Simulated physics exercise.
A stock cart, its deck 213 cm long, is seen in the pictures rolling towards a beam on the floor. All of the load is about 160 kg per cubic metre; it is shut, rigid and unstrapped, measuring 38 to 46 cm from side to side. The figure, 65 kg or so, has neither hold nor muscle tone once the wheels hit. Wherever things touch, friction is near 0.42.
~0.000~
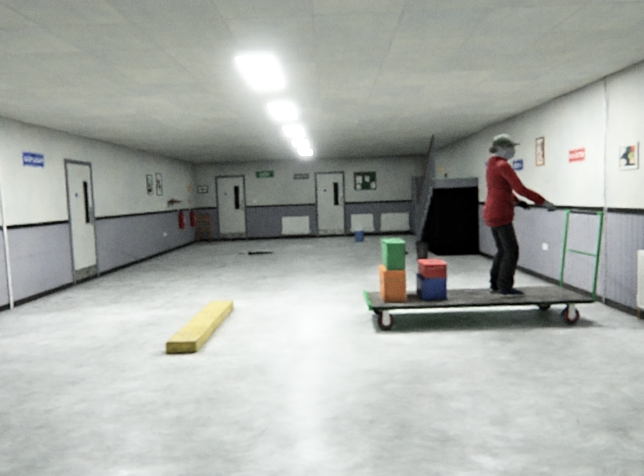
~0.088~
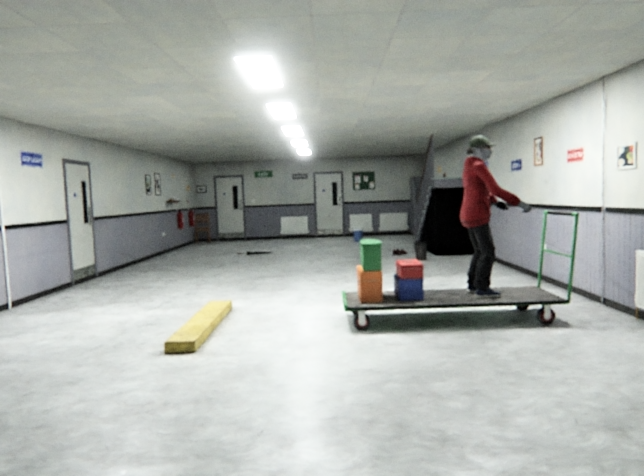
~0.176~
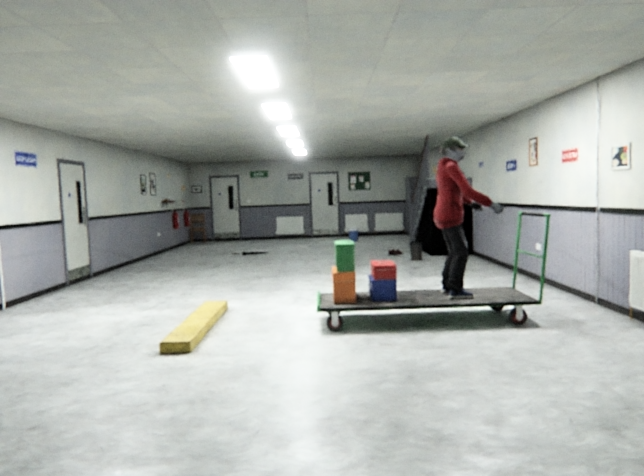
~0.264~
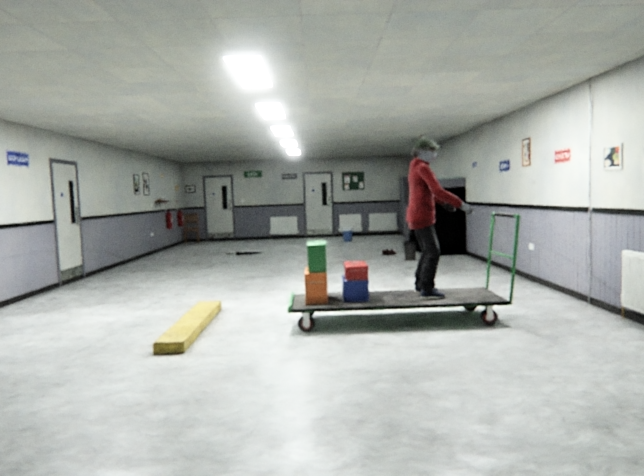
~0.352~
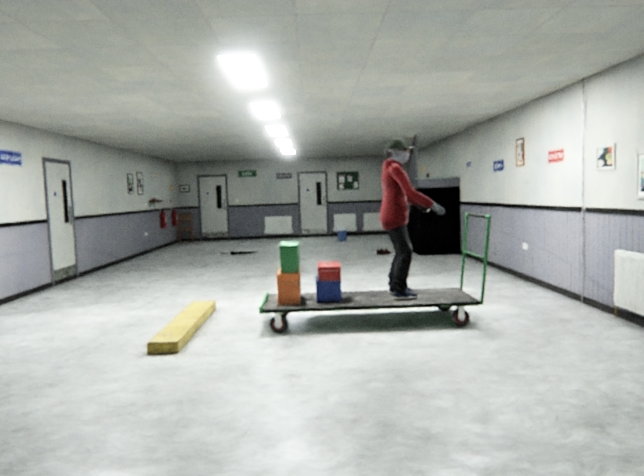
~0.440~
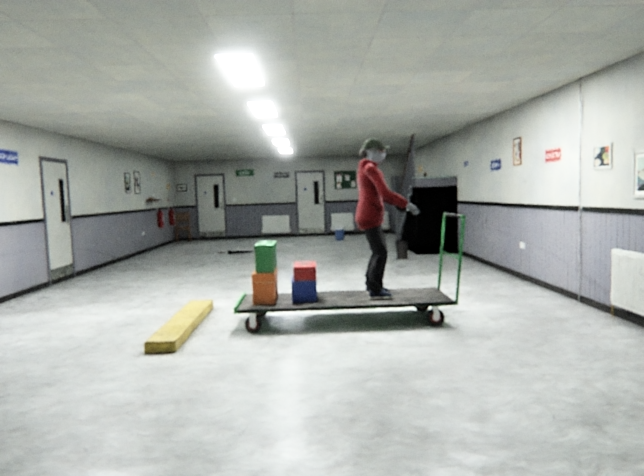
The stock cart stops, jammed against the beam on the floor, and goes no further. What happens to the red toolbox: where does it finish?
It finishes off the deck.
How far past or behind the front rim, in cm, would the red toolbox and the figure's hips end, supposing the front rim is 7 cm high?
So the red one settles 180 cm beyond the rim and the hips 10 cm short of it.
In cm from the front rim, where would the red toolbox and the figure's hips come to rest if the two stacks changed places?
Swapped: Red 130 cm past; hips 60 cm behind.
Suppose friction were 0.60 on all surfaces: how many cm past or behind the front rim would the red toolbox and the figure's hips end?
Then red 150 past, hips 20 past.
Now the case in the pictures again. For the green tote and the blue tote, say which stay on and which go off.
End result - green: Goes over; blue: Stays.
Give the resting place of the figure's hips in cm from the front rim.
Some 0 cm past it.
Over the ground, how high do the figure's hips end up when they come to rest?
Around 50 centimetres high.
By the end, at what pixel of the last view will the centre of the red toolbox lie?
Resting point approx. (142, 292).
The wheels strike at 0.65 s.
After 1.20 s the red toolbox is 10 cm past the rim, tilted 40°, near (176, 277) in the last picture's view.
After 1.65 s the red toolbox is 39 cm past the rim, tilted 10°, near (148, 291) in the last picture's view.
When all is still (3.3 s), past the rim, green tote, red toolbox, orange toolbox and the figure's hips; behind it, blue tote.
